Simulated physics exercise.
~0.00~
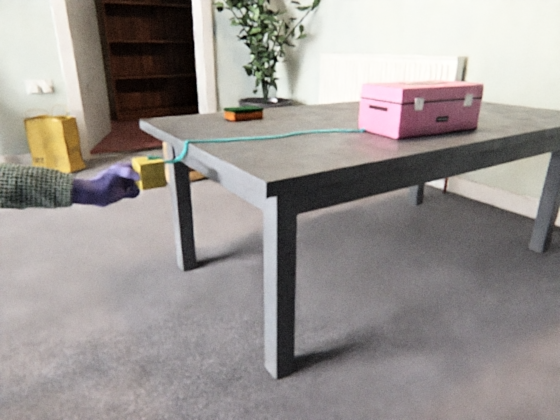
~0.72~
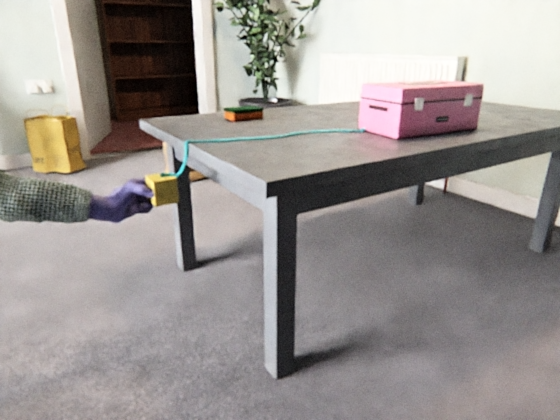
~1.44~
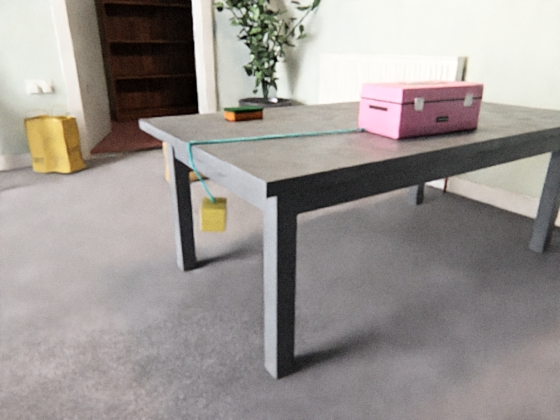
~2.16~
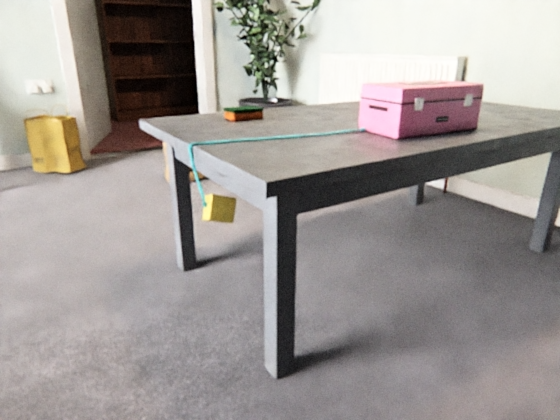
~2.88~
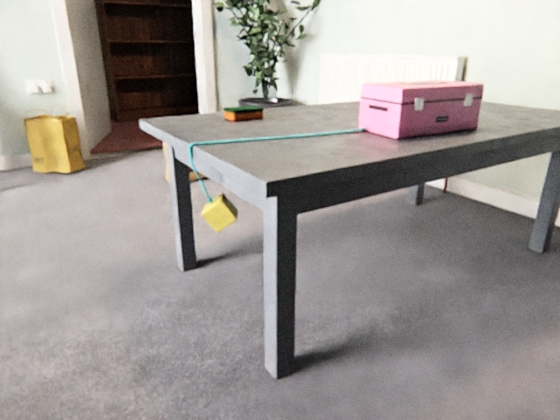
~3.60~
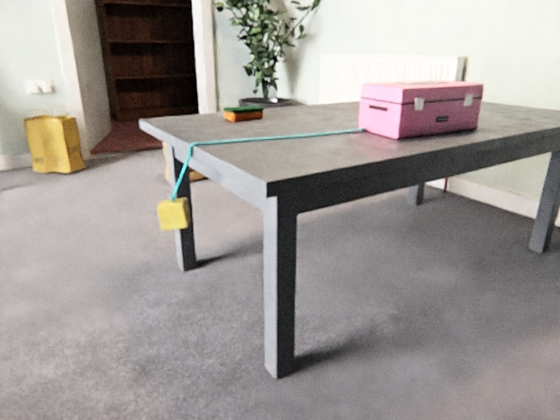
In a pale room with a grey carpet, a grey table is seen from slightly above, with a bookcase and a leafy plant behind it and a yellow bag on the floor at left. A pink toolbox sits toward the right of the tabletop, a small sponge rests near the back, and a turquoise ribbon runs from the toolbox over the left edge to a yellow block. A purple-gloved hand holds the block beyond the edge, lowers it slightly, then lets go and withdraws. The block swings right beneath the tabletop, twisting, then swings back left. It ends hanging in the air, while the toolbox and sponge stay put.
